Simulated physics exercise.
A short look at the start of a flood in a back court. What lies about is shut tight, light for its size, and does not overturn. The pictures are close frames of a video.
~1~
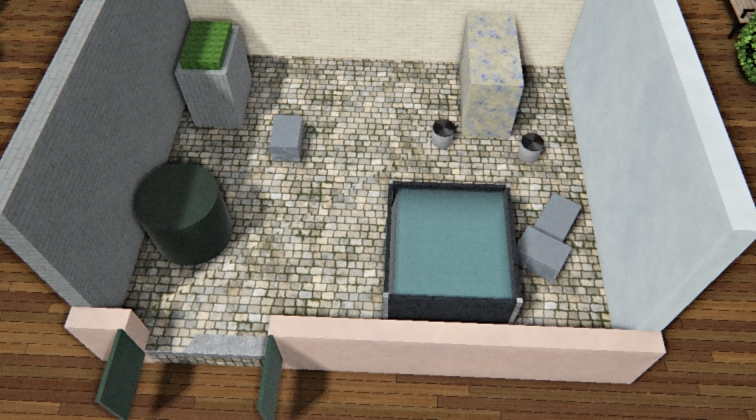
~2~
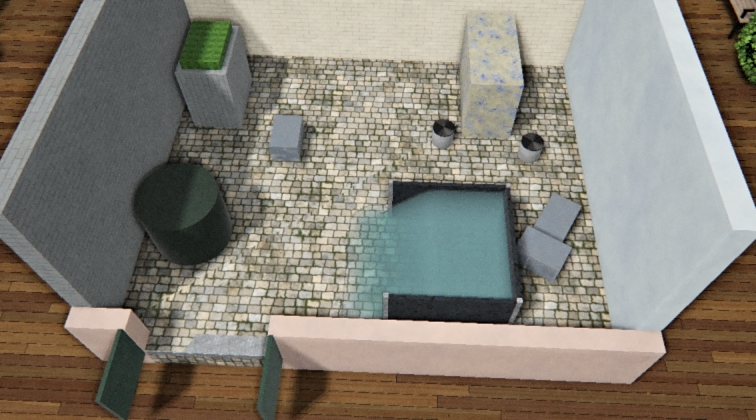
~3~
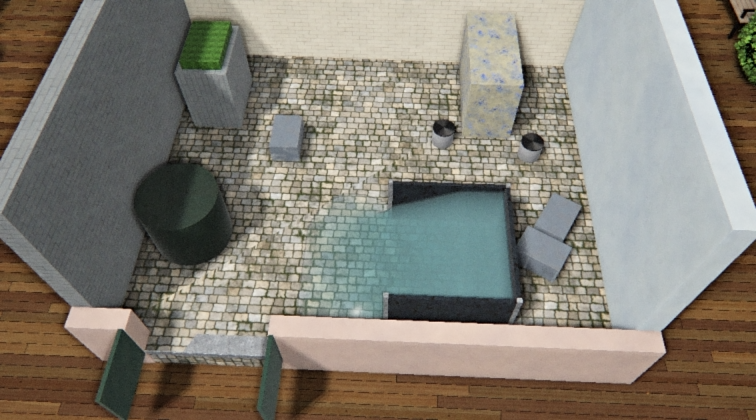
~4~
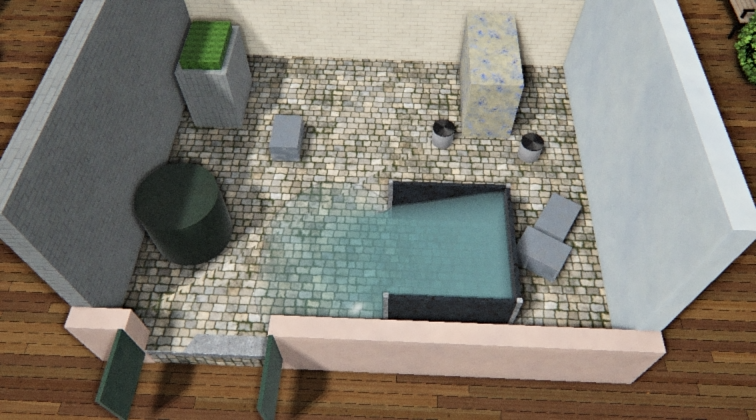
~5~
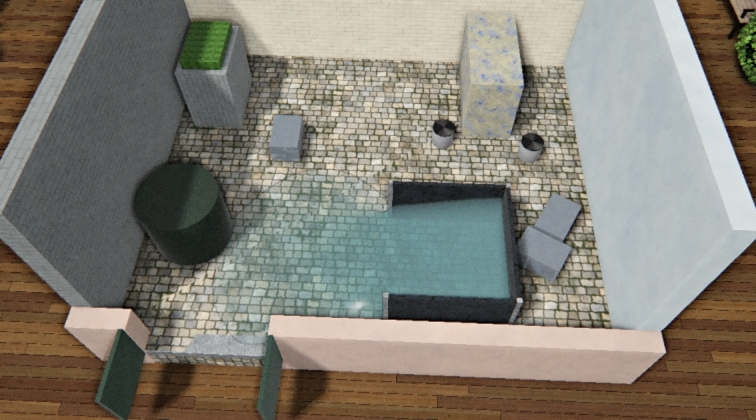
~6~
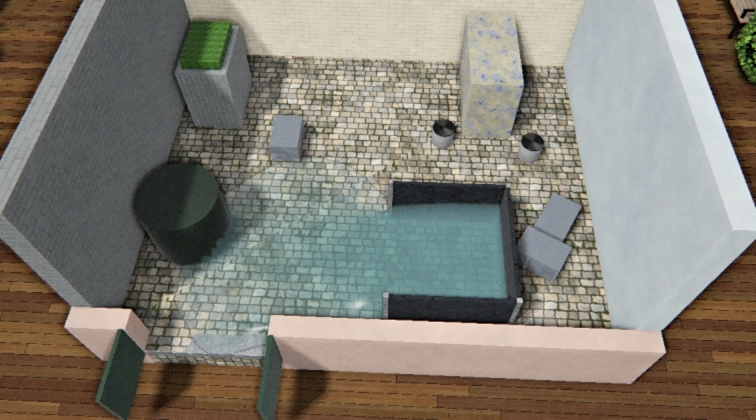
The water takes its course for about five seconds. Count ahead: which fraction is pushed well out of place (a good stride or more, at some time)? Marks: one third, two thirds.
It is under a third.
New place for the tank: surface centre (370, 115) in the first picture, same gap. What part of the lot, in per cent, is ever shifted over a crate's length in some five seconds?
Close to 40 %.
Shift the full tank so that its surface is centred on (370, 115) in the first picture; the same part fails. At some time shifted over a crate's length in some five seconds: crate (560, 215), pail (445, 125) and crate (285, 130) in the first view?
As listed: Never so far, moved that far, moved that far.
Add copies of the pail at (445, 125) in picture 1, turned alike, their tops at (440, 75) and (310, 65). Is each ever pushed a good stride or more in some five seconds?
In turn: Under that, yes.
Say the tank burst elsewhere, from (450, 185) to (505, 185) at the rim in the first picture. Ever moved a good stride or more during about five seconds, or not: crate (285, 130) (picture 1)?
For that one: Never so far.
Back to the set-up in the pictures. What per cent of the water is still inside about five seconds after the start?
Close to 72 %.
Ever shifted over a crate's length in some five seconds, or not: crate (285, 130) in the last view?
For that one: Yes.
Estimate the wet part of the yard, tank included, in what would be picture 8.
About 35 per cent.
A moment on, 0 of 5 are well off their spots; 0 afloat.
Next, 1 of 5 are well off their spots; 0 afloat.
Later, 1 of 5 are well off their spots; 1 afloat.
In the end, 1 of 5 are well off their spots, and 1 have been at some point; 1 afloat.
